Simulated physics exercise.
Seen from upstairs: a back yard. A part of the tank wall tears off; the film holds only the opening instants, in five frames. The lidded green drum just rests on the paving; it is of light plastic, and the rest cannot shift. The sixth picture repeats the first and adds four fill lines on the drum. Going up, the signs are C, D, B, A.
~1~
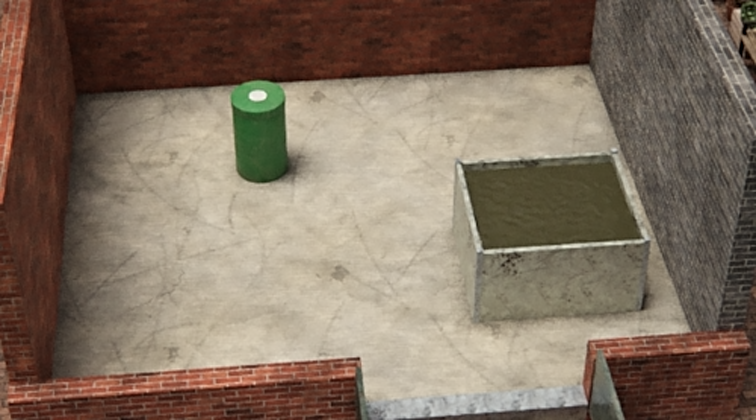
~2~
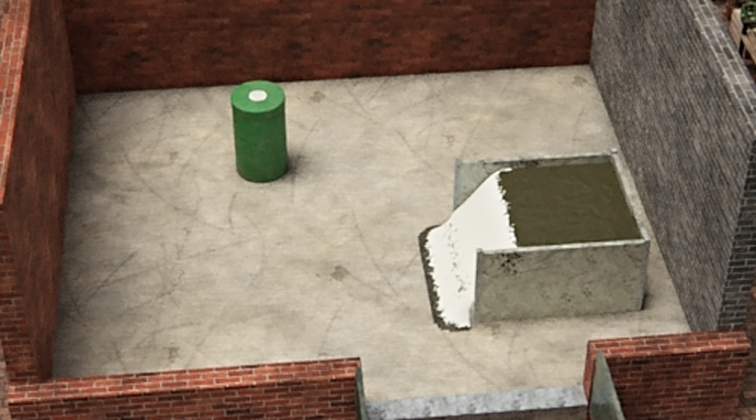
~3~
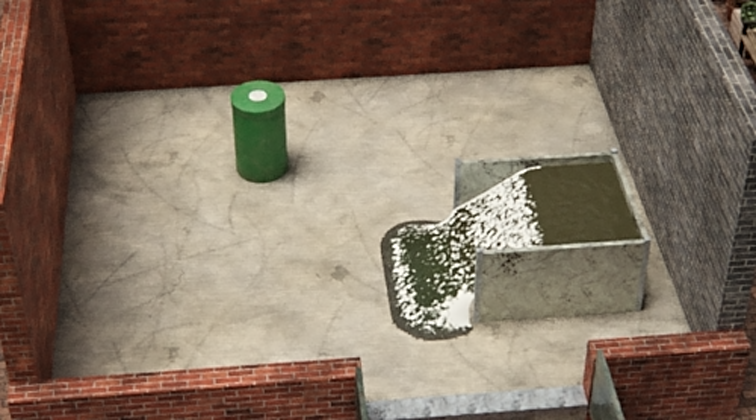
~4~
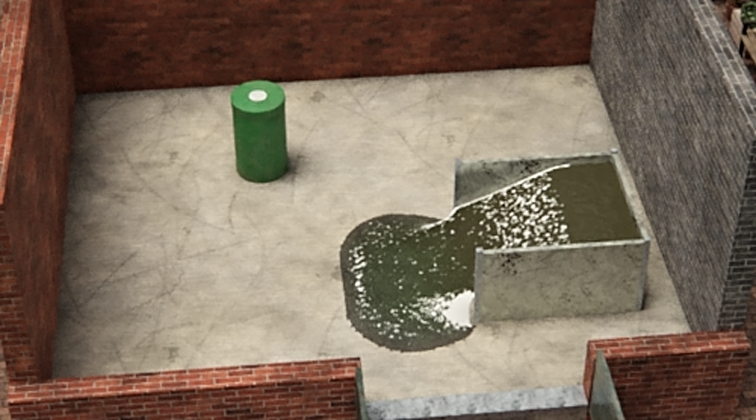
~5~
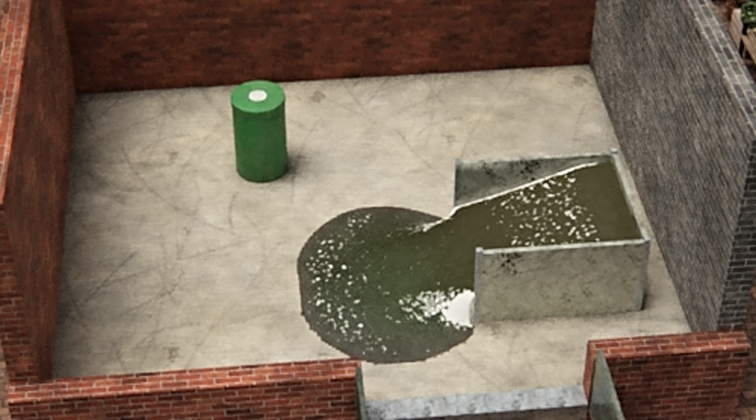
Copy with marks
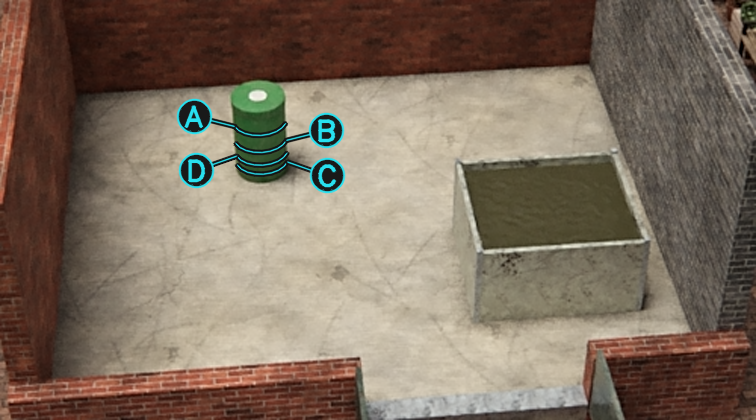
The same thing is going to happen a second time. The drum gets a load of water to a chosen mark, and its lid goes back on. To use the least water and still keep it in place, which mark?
C.
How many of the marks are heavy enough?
All of the four.
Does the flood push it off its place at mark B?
No, that is safe.
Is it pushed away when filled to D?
No.
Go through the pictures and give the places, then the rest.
Lid of the green drum at (258, 96); tank full, its middle at (549, 207); open gate at (475, 352), in the first frame.
In the second frame, 2 % of the ground under water, its edge towards the drum at (428, 239).
In the third frame, 4 % of the ground under water, its edge towards the drum at (395, 236).
In the fourth frame, 7 % of the ground under water, its edge towards the drum at (355, 236).
Lid of the green drum at (258, 96); 11 % of the ground under water, its edge towards the drum at (352, 215), in the fifth frame.
In cyan, A at (260, 135); B at (261, 152); C at (263, 174); D at (262, 165); from the bottom up C, D, B, A.
Choosing A, it does not move.
Choosing B, it does not move.
Choosing C, it does not move.
Choosing D, it does not move.
